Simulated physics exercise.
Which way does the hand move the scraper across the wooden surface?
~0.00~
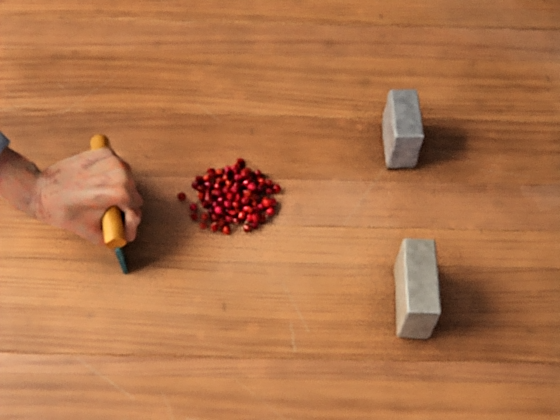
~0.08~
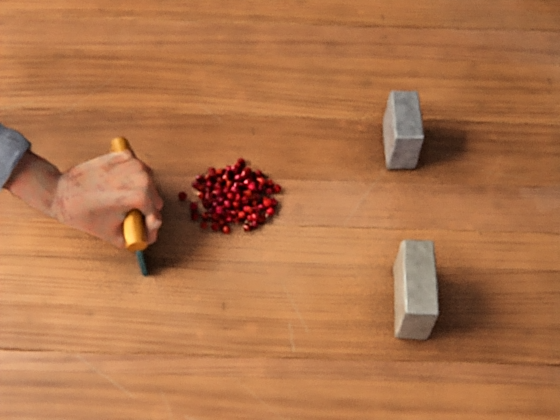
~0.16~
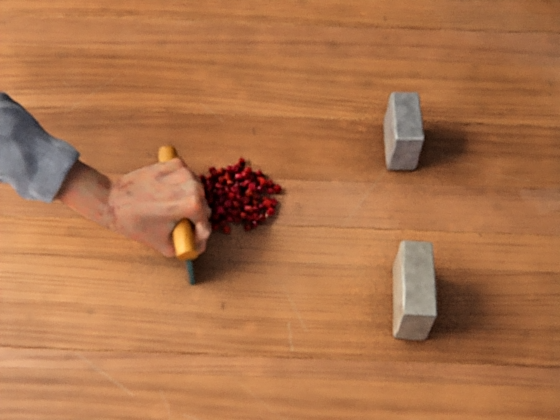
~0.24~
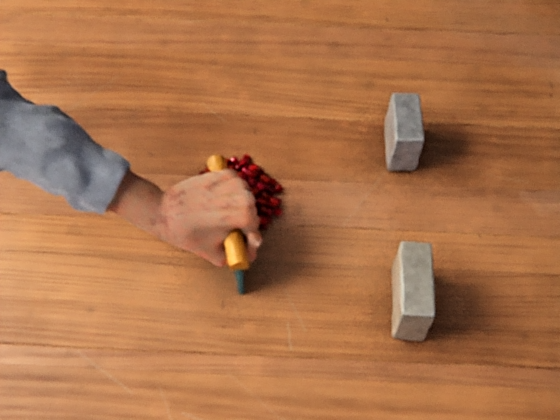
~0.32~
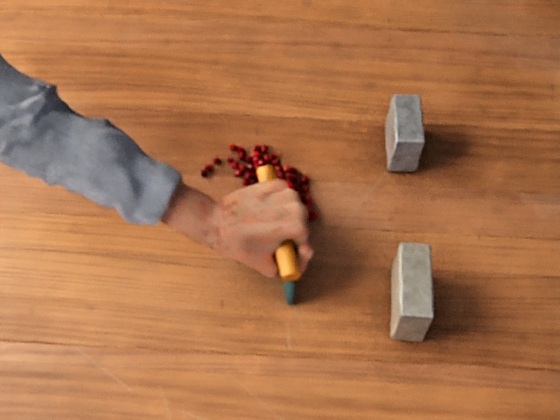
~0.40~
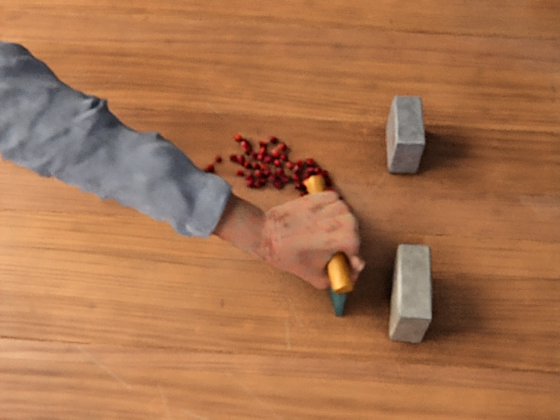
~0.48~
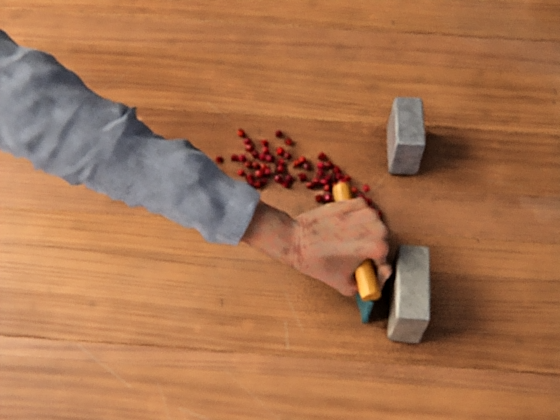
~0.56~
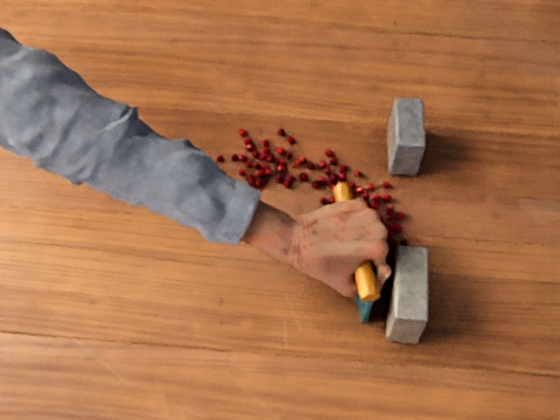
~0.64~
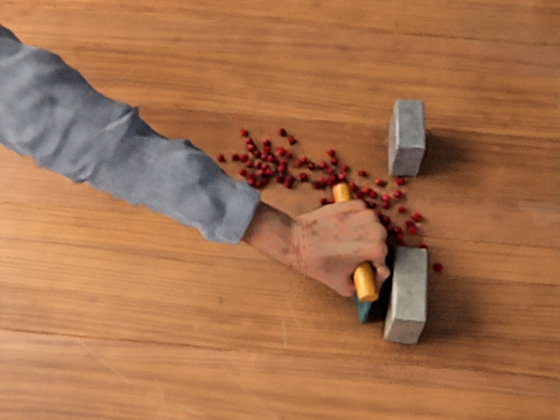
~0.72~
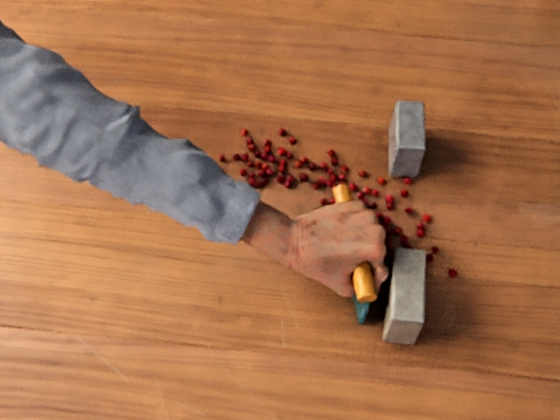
The hand moves the scraper to the right, toward the gray blocks.
